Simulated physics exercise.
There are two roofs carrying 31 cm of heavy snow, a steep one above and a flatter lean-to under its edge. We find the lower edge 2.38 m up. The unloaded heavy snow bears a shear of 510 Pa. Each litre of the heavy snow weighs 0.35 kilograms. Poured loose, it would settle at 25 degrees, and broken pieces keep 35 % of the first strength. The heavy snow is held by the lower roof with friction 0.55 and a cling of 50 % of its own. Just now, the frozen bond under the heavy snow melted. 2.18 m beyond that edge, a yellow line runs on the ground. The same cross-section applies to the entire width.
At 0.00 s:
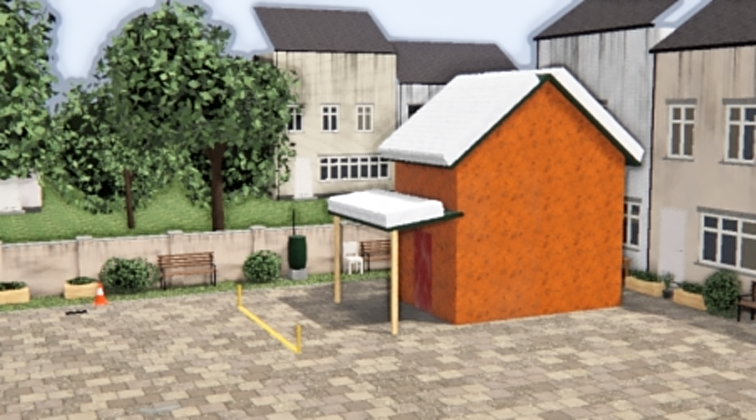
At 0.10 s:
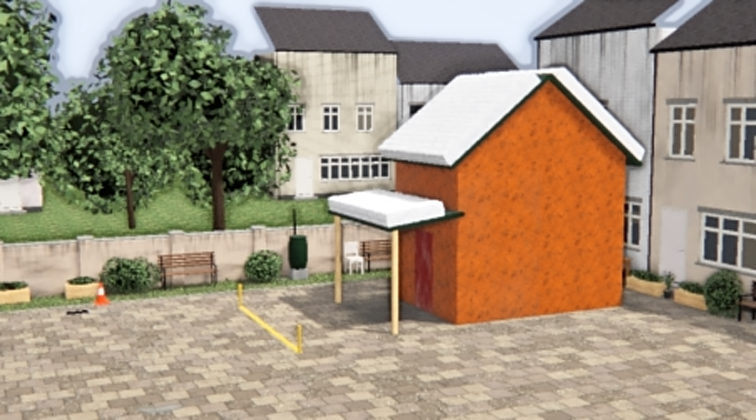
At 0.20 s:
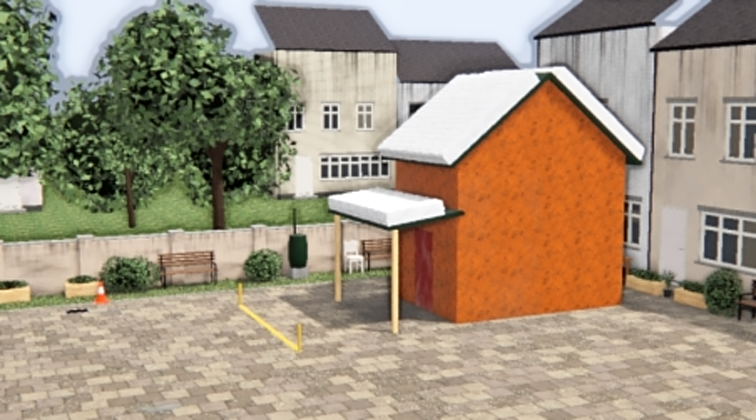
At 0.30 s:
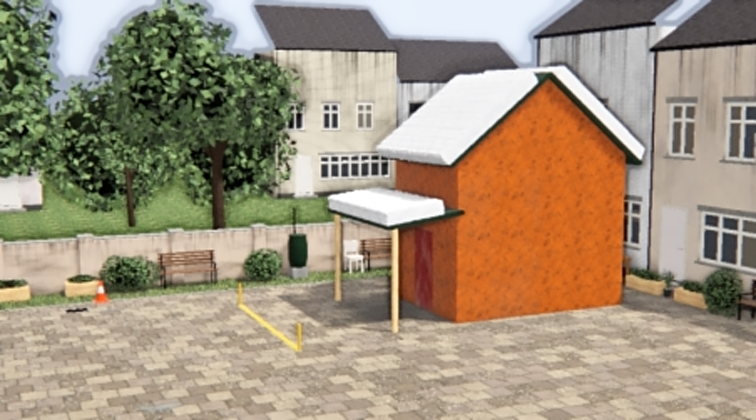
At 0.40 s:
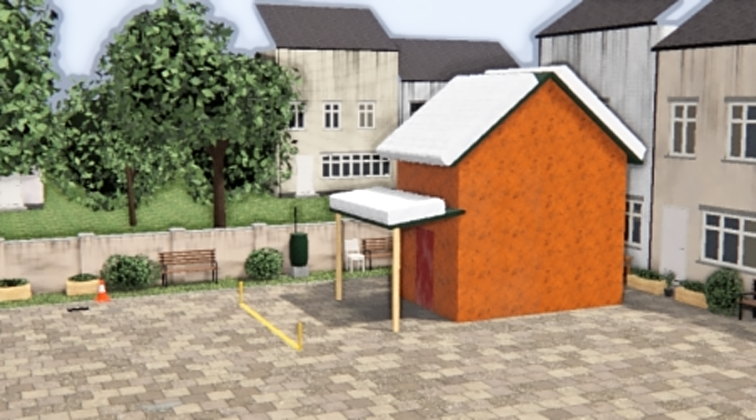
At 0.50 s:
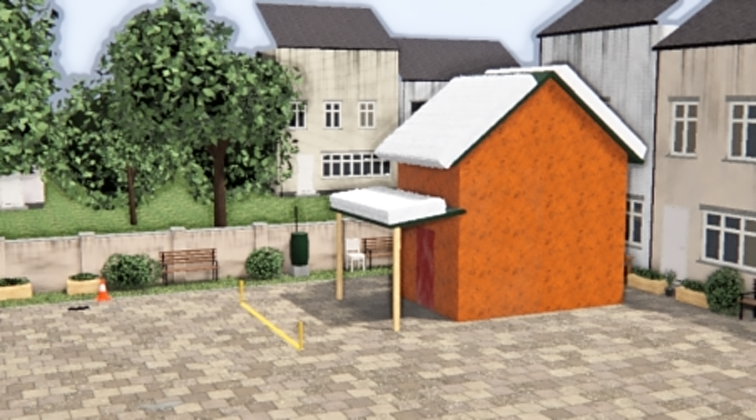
An orange building with a steep snow-covered roof and a flatter snowy porch roof stood in a paved yard, and the thick snow on the steep roof slid very slightly down toward the porch.
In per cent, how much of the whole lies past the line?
6 per cent.
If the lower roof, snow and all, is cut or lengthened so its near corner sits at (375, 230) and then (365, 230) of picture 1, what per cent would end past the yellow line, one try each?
First about 2 per cent, second about 0 per cent.
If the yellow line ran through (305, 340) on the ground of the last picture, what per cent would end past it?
Estimate: Close to 10 in a hundred.
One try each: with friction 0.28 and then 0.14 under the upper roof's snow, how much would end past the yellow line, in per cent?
Respectively 25 percent and 30 percent.
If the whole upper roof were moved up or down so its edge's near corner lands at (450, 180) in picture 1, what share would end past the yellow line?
Roughly 0 per cent.
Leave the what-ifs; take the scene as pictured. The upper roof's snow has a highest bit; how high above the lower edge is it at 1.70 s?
At that moment the top of the snow is about 1.9 m above the lower edge.
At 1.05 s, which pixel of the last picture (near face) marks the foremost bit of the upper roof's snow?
Near (420, 201), I'd say.
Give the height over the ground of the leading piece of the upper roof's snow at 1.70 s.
2.8 m, roughly.
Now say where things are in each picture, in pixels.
Foremost bit of the heavy snow at (448, 154), in the first frame.
Foremost bit of the heavy snow at (449, 154), its middle shifted 7 mm, in the second frame.
Foremost bit of the heavy snow at (448, 153), its middle shifted 2.9 cm, in the third frame.
Foremost bit of the heavy snow at (447, 154), its middle shifted 6.5 cm, 2 % of it past the upper edge, in one piece, in the fourth frame.
Foremost bit of the heavy snow at (446, 165), its middle shifted 12 cm, 4 % of it past the upper edge, in one piece, in the fifth frame.
Foremost bit of the heavy snow at (444, 158), its middle shifted 19 cm, 7 % of it past the upper edge, in one piece, in the sixth frame.
After 1.05 s, none is below the lower edge and 0 % is past the line.
After 1.70 s, none is below the lower edge and 0 % is past the line.
After 2.35 s, 12 % is below the lower edge and 0 % is past the line.
After 3.00 s, 44 % is below the lower edge and 3 % is past the line.
After 5.60 s, 52 % is below the lower edge and 6 % is past the line.
